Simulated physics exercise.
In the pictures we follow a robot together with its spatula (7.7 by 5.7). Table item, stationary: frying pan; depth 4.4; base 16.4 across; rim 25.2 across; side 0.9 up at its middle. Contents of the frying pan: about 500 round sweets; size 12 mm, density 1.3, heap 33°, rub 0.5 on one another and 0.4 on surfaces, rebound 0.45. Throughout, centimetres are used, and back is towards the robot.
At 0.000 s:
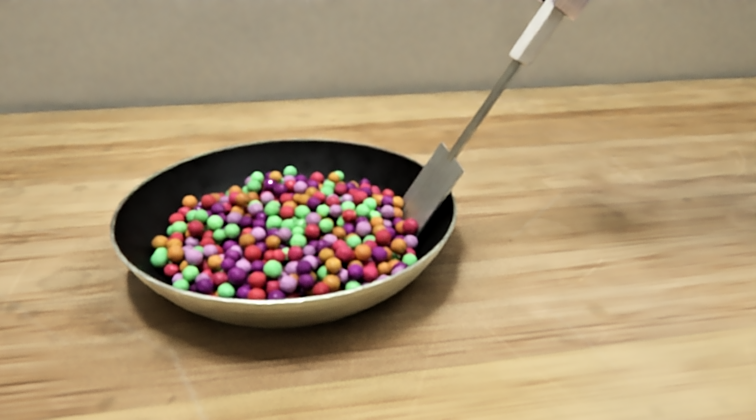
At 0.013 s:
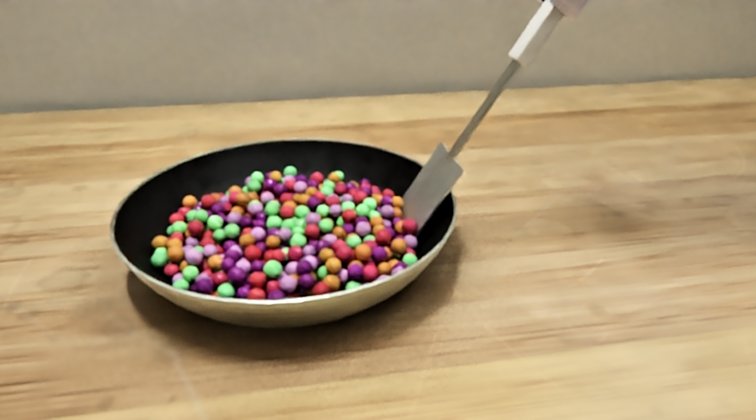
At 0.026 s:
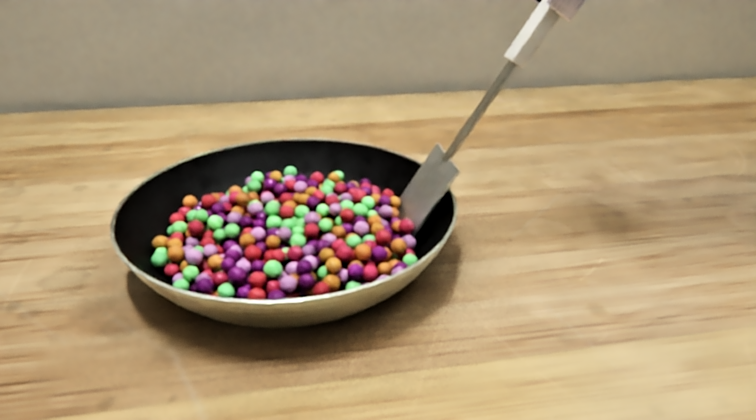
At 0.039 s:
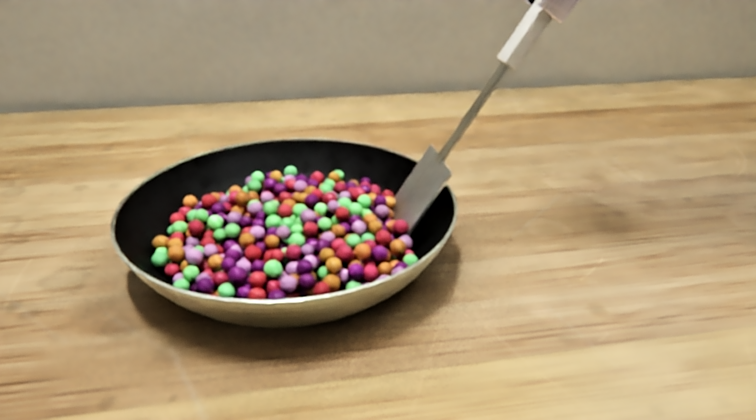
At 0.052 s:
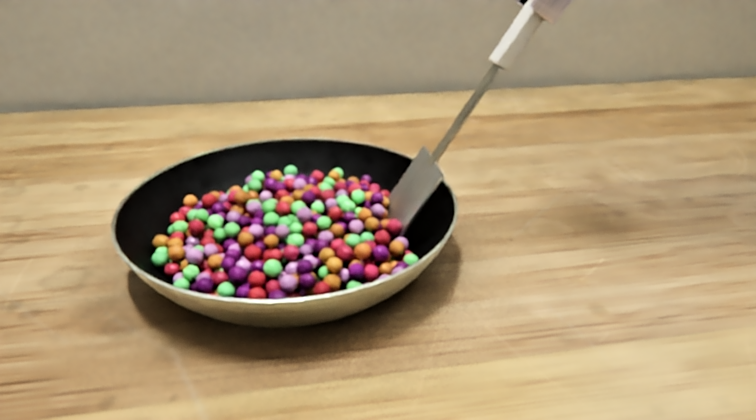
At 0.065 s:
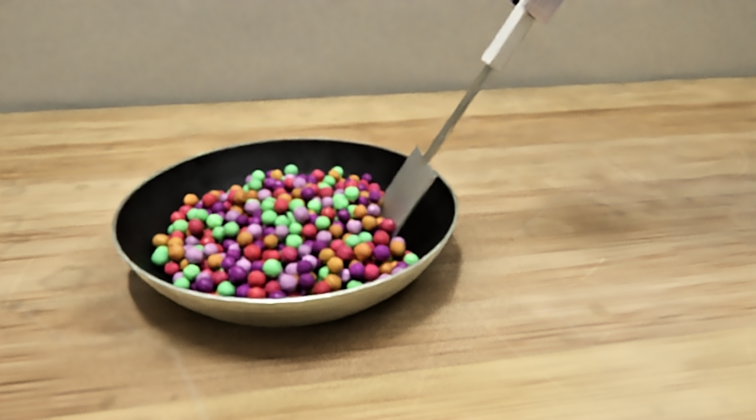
In the video, a spatula held at a slant in a frying pan of small multicoloured balls on a wooden surface moves slowly left from the right side, pushing the nearby balls slightly inward while the pan stays still.
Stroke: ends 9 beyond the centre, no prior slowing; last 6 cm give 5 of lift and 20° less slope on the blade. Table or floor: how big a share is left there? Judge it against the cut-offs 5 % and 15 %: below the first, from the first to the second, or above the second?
From 5 to 15 %.
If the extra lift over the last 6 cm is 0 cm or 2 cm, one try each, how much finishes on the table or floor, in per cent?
Try one gives about 5 in a hundred, try two about 5 in a hundred.
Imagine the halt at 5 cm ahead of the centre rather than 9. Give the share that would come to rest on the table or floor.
About 0 %.
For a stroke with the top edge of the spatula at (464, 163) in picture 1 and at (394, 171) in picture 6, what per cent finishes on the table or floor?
Off the vessel, on the table or floor: Some 20 percent.
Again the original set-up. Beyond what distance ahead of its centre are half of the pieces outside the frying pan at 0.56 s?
The distance is around 16 cm.
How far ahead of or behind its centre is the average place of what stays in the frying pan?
I'd say close to 2.5 cm toward the front.
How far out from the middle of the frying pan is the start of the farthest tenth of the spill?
Around 30 centimetres.
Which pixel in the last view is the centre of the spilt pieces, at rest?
Roughly at (32, 263) in the final view.
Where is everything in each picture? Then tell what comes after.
Spatula top edge at (453, 156), sloping 58°; upper third of the load around (294, 223), from x 160 to 410, top at y 175; 496 in the frying pan, in the first picture.
Spatula top edge at (452, 156), sloping 58°; upper third of the load around (295, 223), from x 160 to 410, top at y 175, in the second picture.
Spatula top edge at (448, 157), sloping 58°; upper third of the load around (295, 223), from x 160 to 410, top at y 175, in the third picture.
Spatula top edge at (441, 158), sloping 58°; upper third of the load around (298, 221), from x 160 to 410, top at y 170, in the fourth picture.
Spatula top edge at (434, 160), sloping 58°; upper third of the load around (302, 219), from x 160 to 410, top at y 170, in the fifth picture.
Spatula top edge at (426, 160), sloping 58°; upper third of the load around (299, 217), from x 160 to 410, top at y 170; 496 in the frying pan, in the sixth picture.
By 0.18 s, sloping 58°, highest piece 5 above the table; 496 in the frying pan.
By 0.30 s, sloping 51°, highest piece 6 above the table; 496 in the frying pan.
By 0.56 s, sloping 38°, highest piece 5 above the table; 446 in the frying pan, 47 on the table or floor, 3 on the blade or in flight.
By 1.61 s, sloping 38°, highest piece 5 above the table; 446 in the frying pan, 50 on the table or floor.
Final count, 446 in the frying pan, 50 on the table or floor. That is 10 % on the table or floor.
